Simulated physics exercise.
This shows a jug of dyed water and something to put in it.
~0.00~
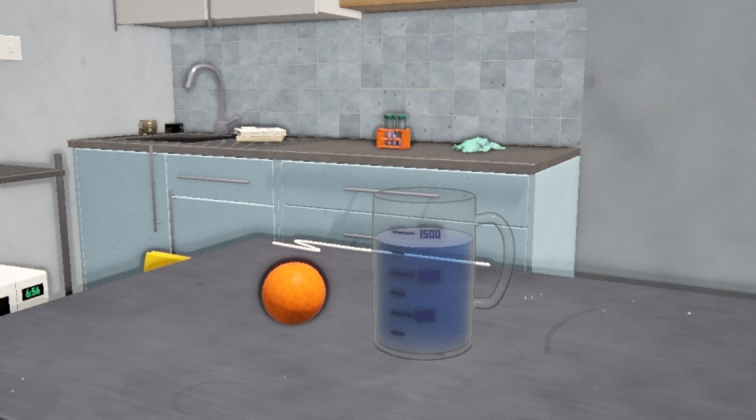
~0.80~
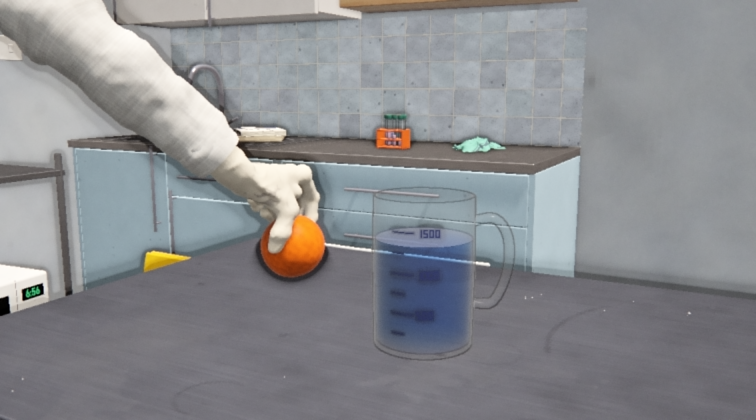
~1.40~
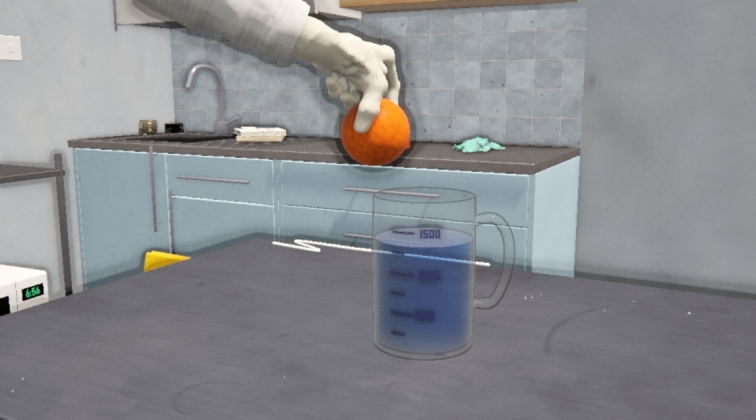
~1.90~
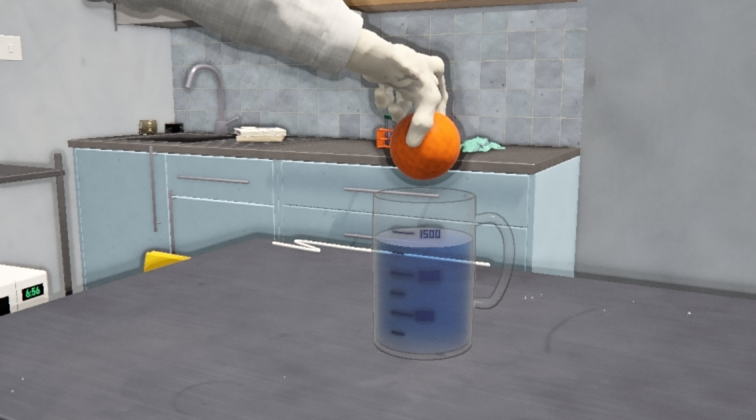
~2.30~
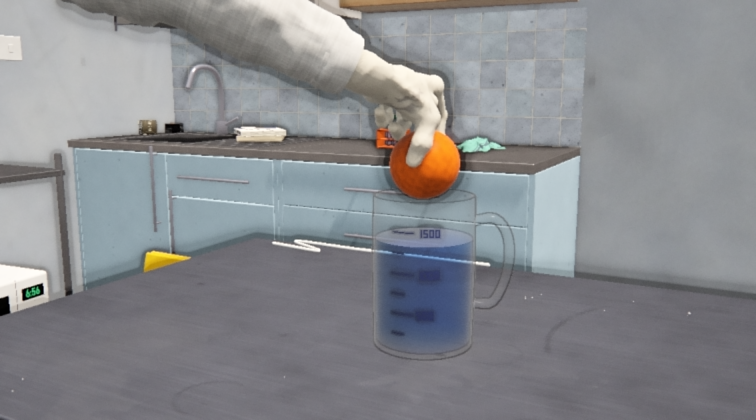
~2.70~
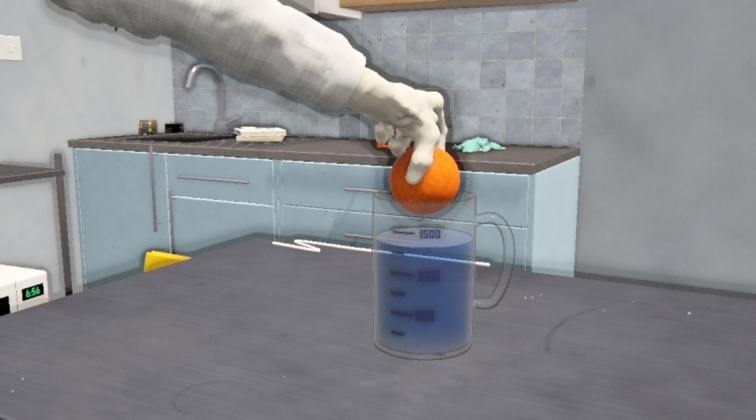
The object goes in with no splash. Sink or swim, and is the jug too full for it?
The dyed water fails to sink; the jug fails to spill.
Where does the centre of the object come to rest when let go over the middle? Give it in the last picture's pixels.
Resting centre: About (424, 237).
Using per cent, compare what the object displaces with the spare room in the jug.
Ratio: Near 50 per cent.
Around 3.0 s, the orange enters the dyed water; the jug is about three quarters full.
Around 3.4 s, the orange comes up again; the jug is about three quarters full.
Around 5.0 s, the orange bobs at the top; the jug is about three quarters full; no mess.
